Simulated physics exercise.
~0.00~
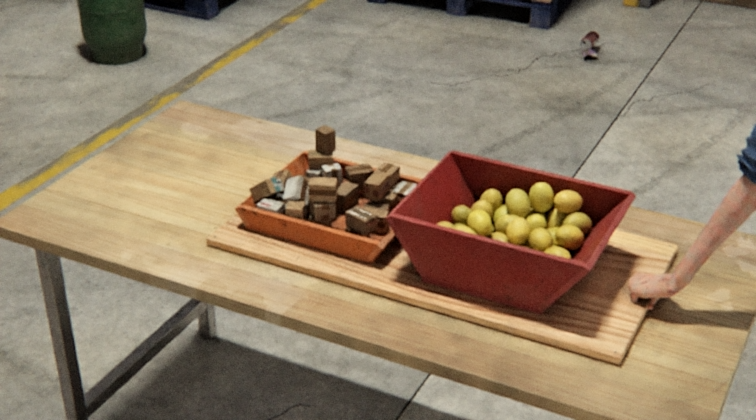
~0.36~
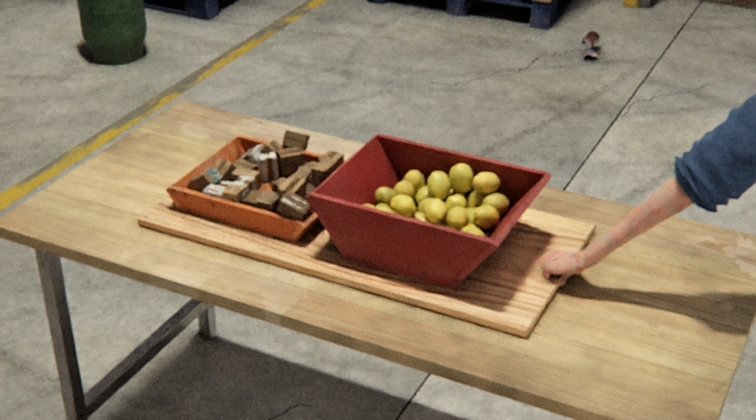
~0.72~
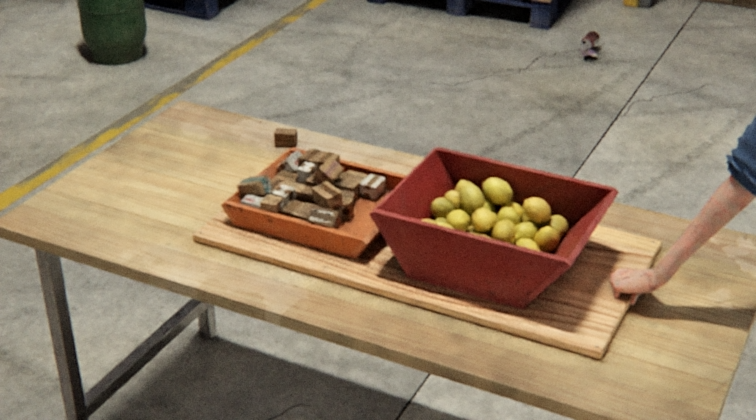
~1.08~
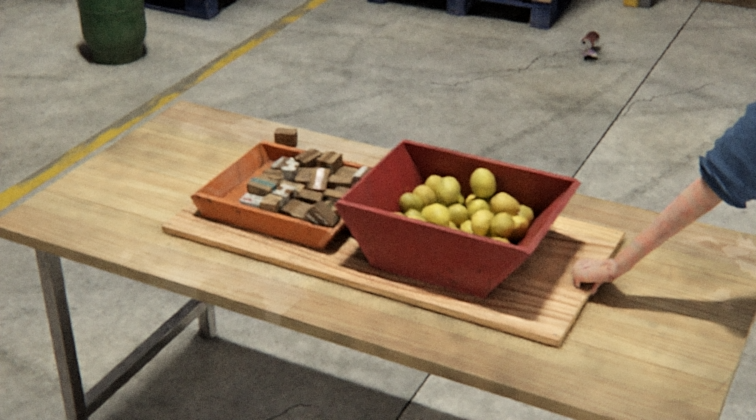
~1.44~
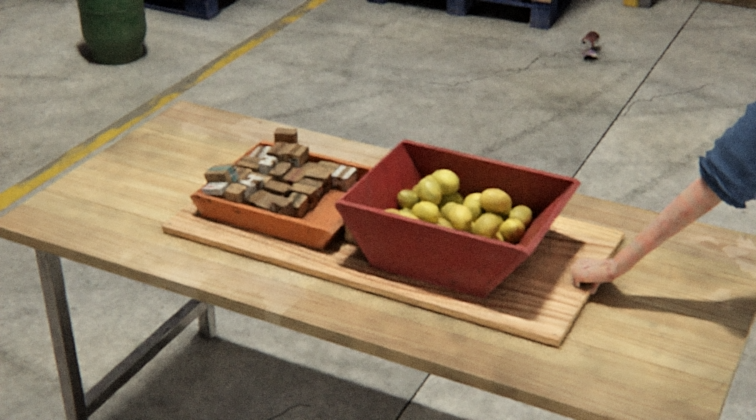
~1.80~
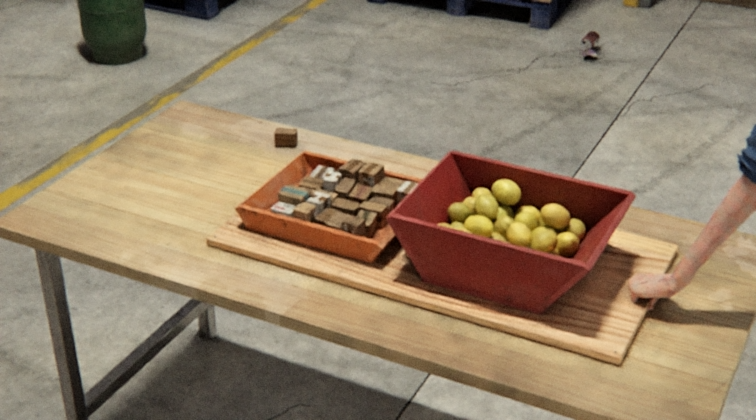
A board carrying an orange box of little parcels and a red box of lemons was shaken left and right on a table by someone's hand, jostling the goods, and it ended back where it started, with a parcel lying behind the orange box.
